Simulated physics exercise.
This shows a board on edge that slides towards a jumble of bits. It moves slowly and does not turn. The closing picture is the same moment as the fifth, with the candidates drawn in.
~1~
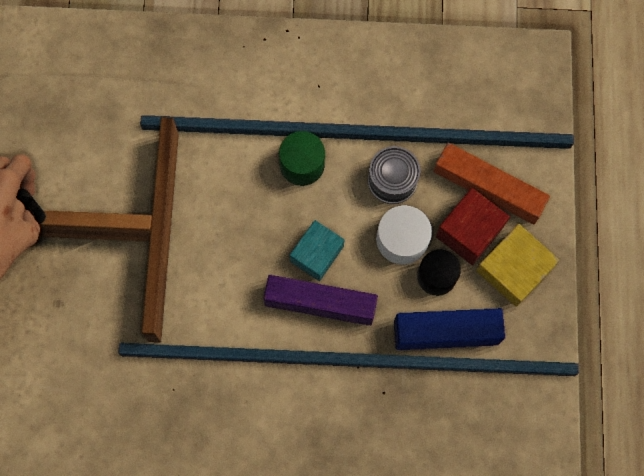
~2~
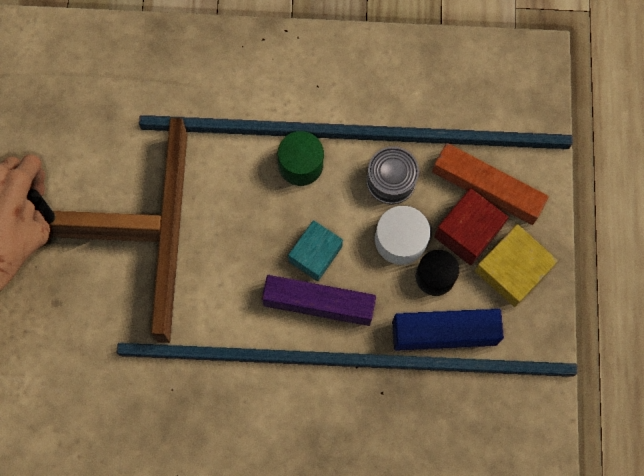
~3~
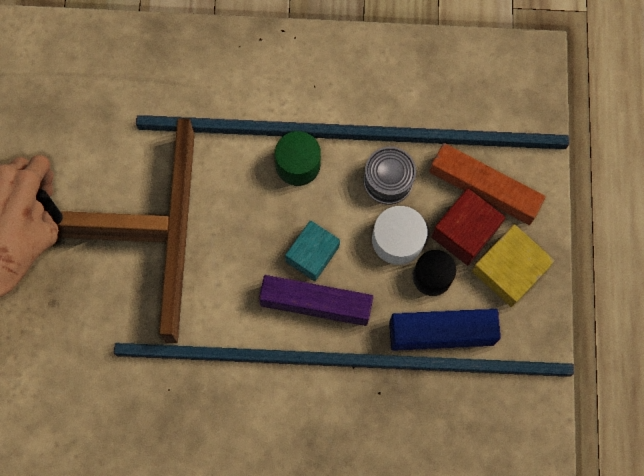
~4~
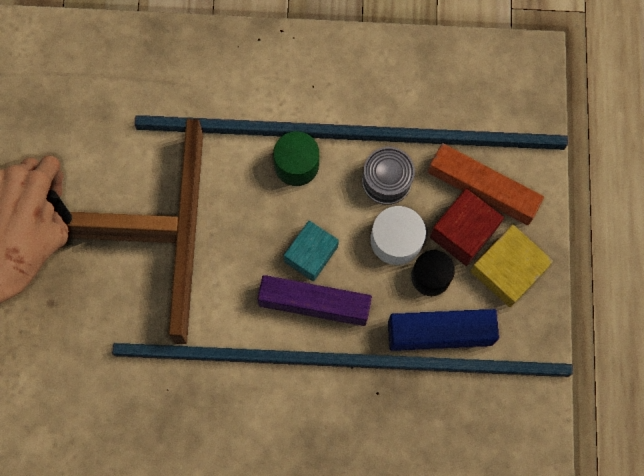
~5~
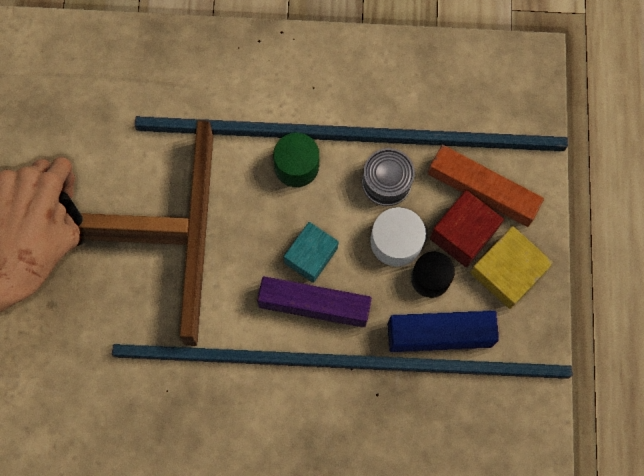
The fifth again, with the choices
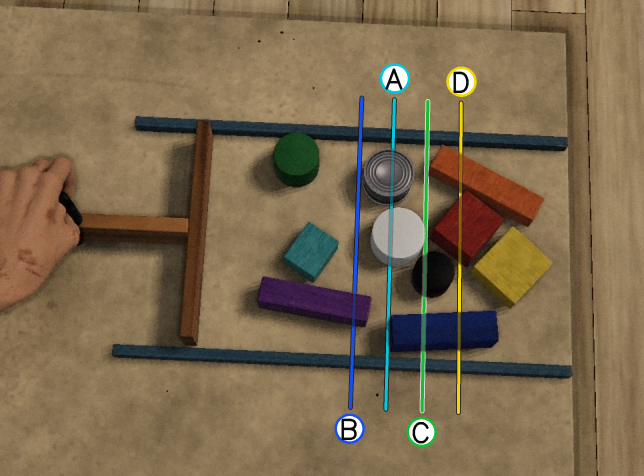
On a worn tabletop, a hand slowly slides an upright board right toward scattered coloured pieces.
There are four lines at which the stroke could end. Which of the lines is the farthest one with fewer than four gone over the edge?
At D, and not beyond.
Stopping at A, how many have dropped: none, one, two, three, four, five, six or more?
In all, none.
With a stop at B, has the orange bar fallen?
By then, no.
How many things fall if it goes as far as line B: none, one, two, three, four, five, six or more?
By then, none.
On the marked copy, A at (390, 248); B at (356, 246); C at (425, 250); D at (460, 251).
Following D. Soon after the start, board (292, 230); blue stick (458, 334); green tin (325, 162).
Later, board (387, 235); blue stick (550, 342); yellow block (546, 279).
In the end, board (460, 238); yellow block over the edge; red block over the edge; three fallen.
As for the rest, A is within the limit but short; B is within the limit but short; C is within the limit but short.
